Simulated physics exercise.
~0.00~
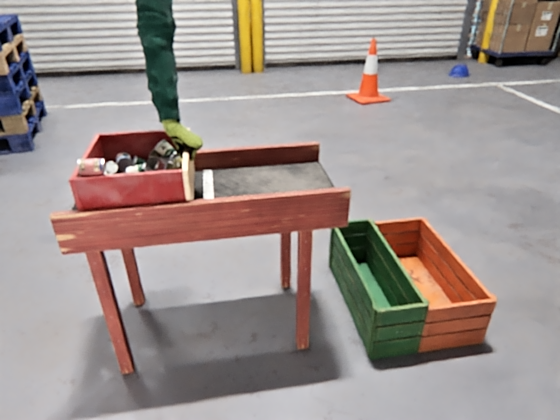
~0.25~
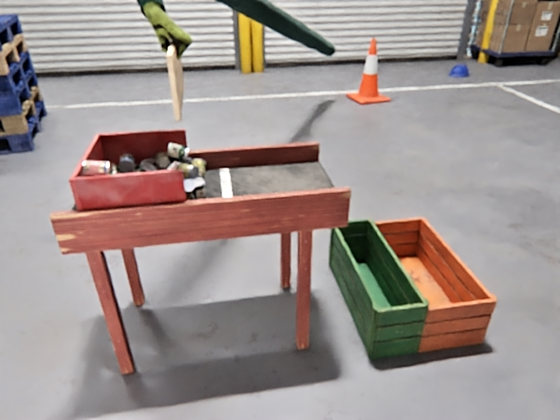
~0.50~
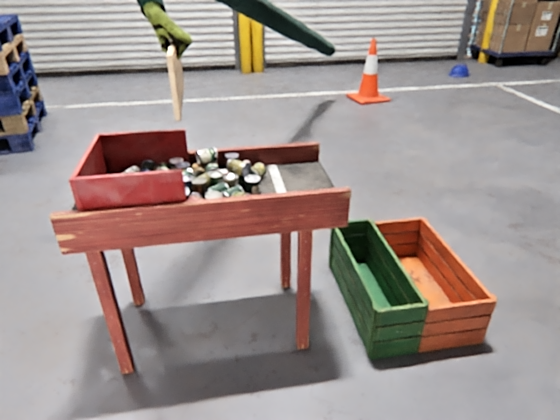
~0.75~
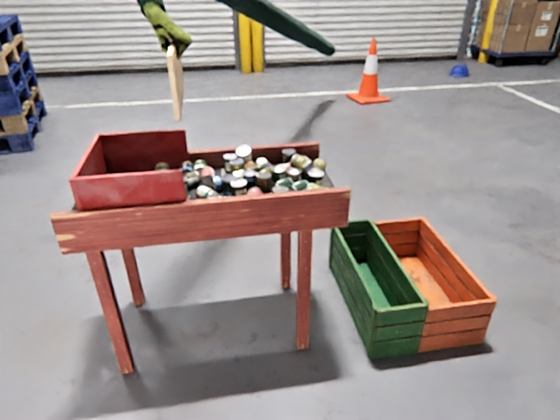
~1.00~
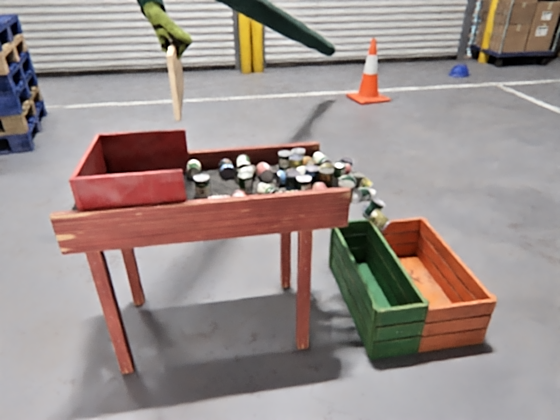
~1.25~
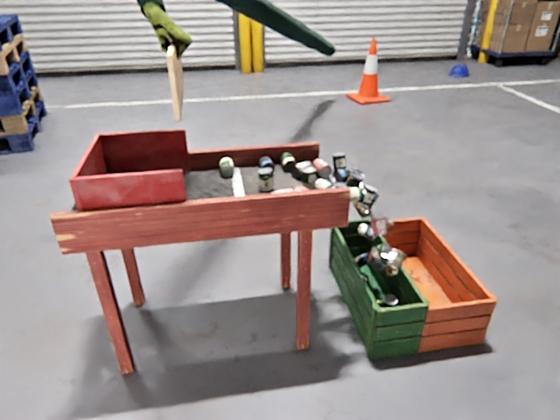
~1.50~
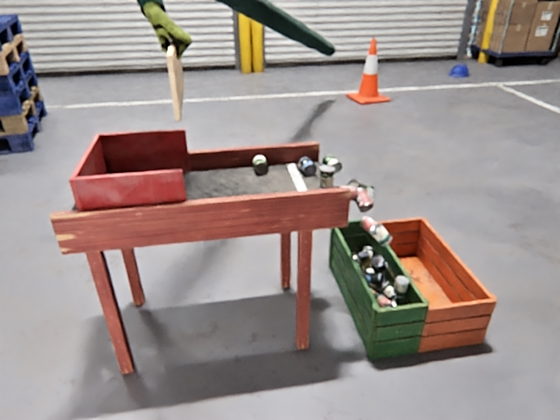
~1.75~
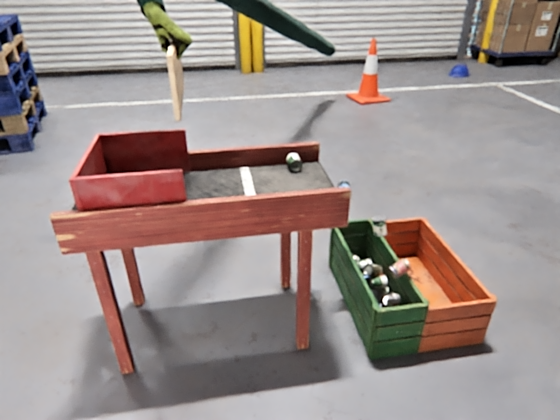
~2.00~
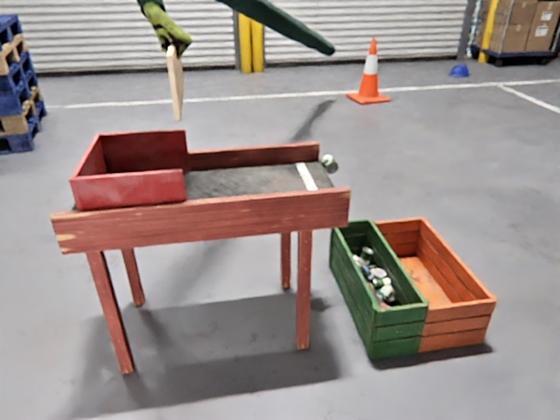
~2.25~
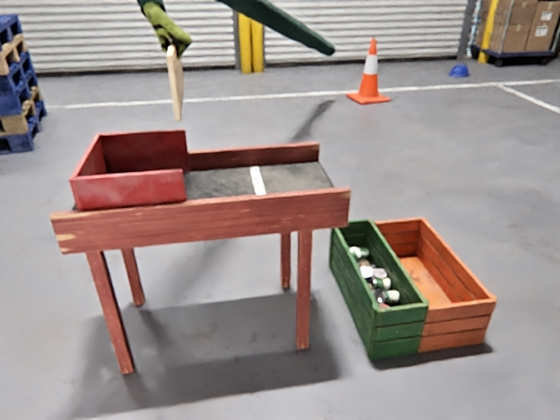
To begin with, a red pen full of small tins sits at the left end of a belt on a red wooden table, while a green-gloved hand holds the gate at its open side. The hand lifts the gate clear, and the tins start to spill onto the belt. They spread out and ride to the right, emptying the pen. Reaching the far end, they tumble over the edge toward the green tub, with the orange tote beyond it. The last few tins drop off, leaving the belt bare, and tins lie in the green tub while the orange tote looks empty.
